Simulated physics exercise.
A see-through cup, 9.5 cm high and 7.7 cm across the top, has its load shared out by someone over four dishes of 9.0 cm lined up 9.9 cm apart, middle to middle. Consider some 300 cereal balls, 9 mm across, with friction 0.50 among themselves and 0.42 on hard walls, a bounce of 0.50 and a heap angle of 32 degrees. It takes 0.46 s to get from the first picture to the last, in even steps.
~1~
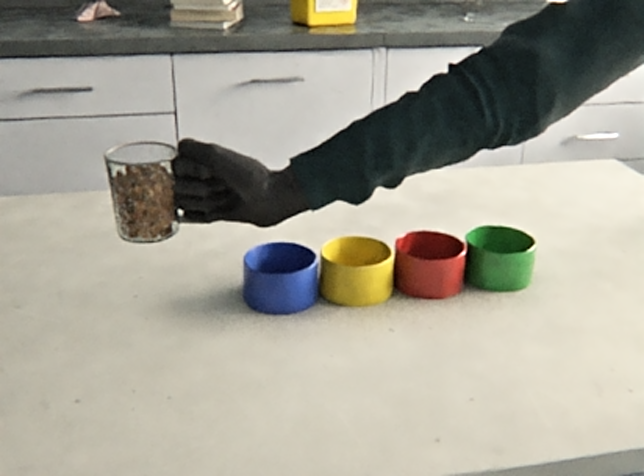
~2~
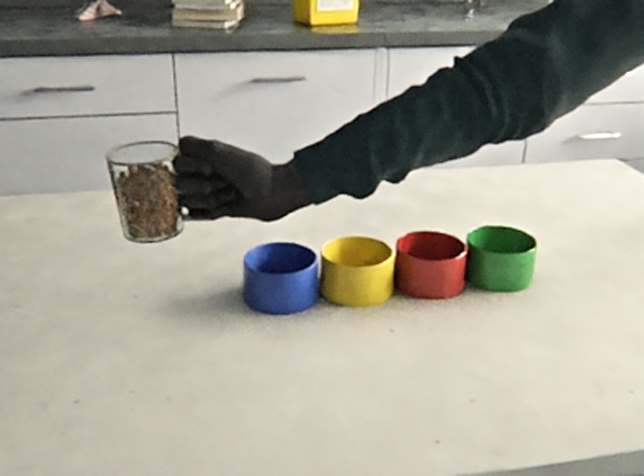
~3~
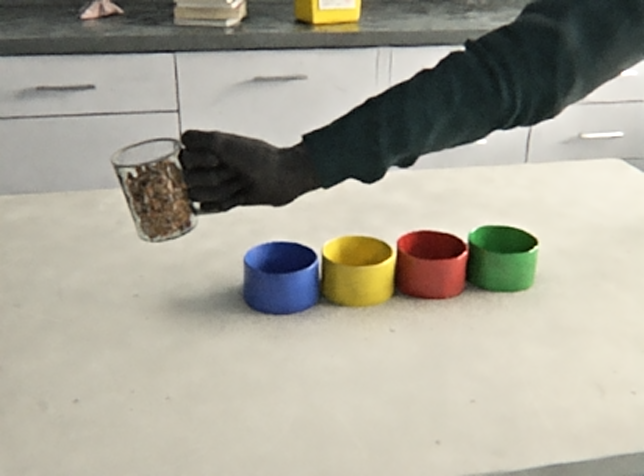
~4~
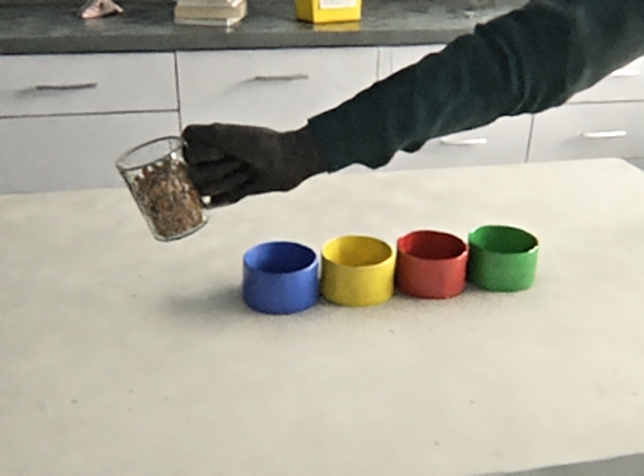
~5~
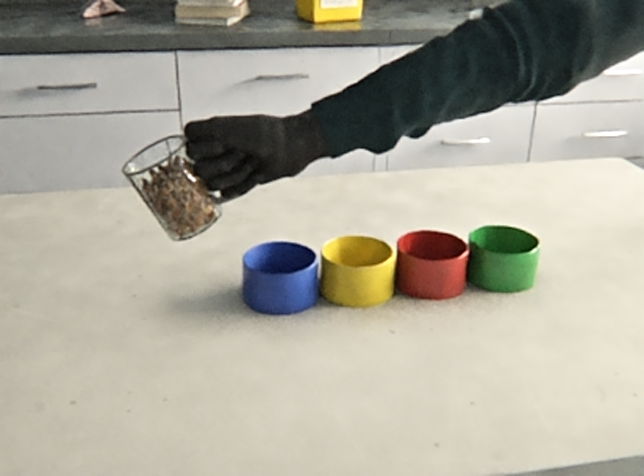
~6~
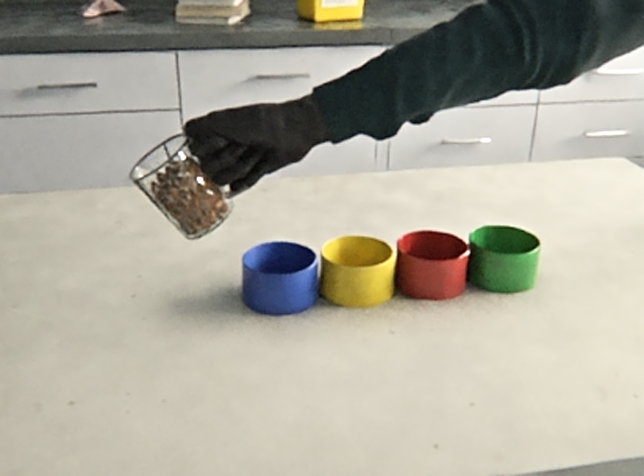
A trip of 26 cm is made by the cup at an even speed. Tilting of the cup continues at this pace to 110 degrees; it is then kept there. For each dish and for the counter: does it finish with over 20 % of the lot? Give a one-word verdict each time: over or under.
Verdicts: Red under, blue over, green under, yellow under, counter over.
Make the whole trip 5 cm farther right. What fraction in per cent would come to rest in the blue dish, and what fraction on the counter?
Shares would be blue 70 and counter 10.
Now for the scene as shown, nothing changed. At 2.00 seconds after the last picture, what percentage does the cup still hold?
Roughly 0 per cent of the load.
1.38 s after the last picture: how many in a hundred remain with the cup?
It comes to about 20 percent.
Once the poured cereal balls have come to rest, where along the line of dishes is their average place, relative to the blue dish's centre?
I'd say about 3 cm, heading down the x axis.
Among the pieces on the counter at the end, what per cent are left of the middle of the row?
100 %.
Then, 0.83 s after the last picture, tilt 101 degrees; cup holds 95 %.
Then, 1.38 s after the last picture, tilt 110 degrees; cup holds 20 %, blue 45 %.
Then, 2.00 s after the last picture, tilt 110 degrees; cup holds 0 %, blue 65 %.
In the end, red 0 %, blue 65 %, green 0 %, yellow 0 %, counter 35 %.
